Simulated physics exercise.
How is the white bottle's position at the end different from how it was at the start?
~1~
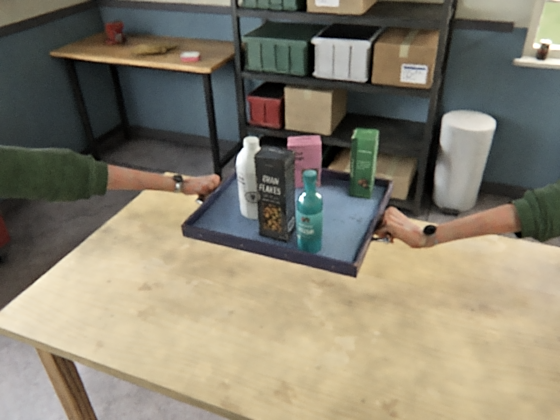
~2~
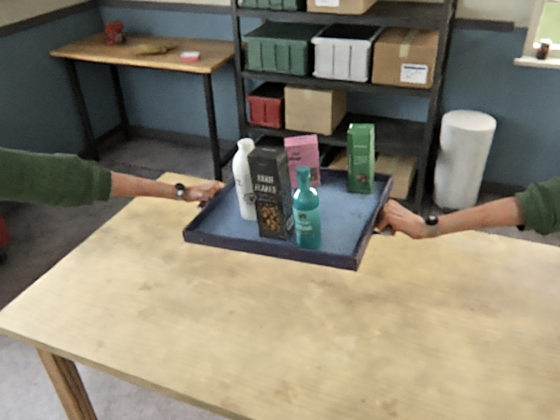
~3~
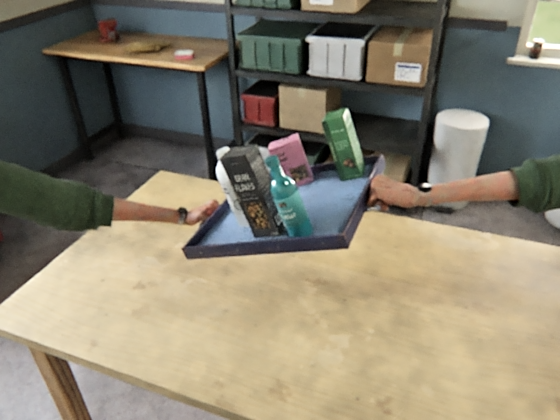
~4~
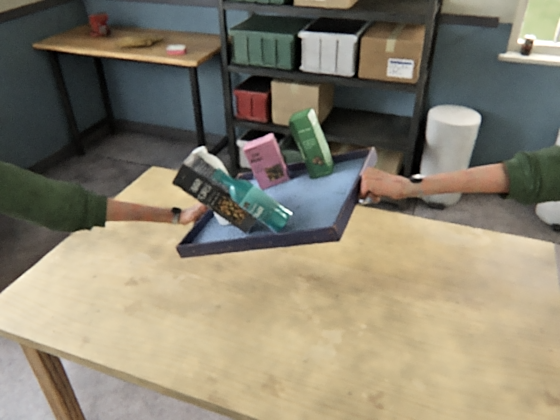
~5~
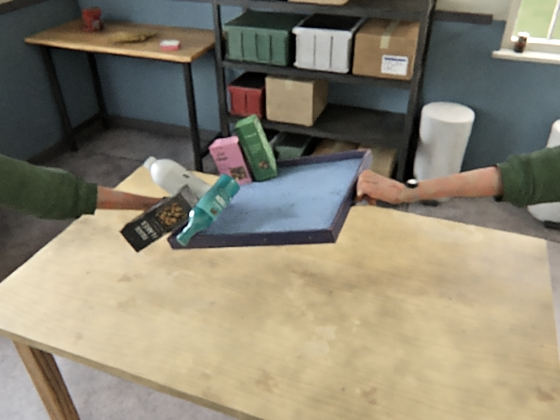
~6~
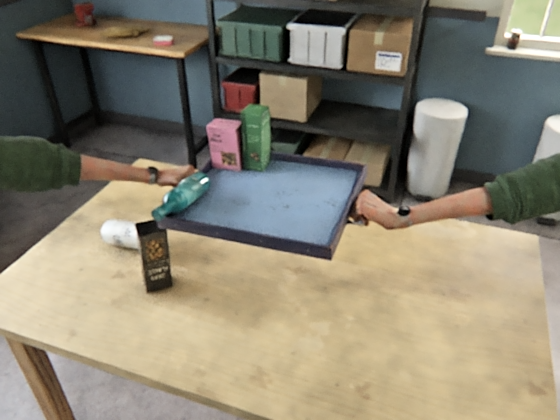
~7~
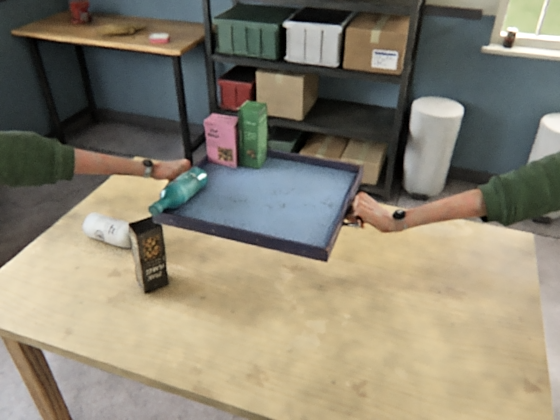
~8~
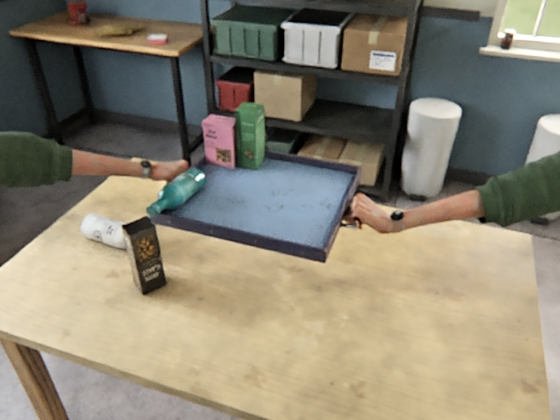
At the start the white bottle stood upright on the tray, but by the end it was lying on its side on the table.
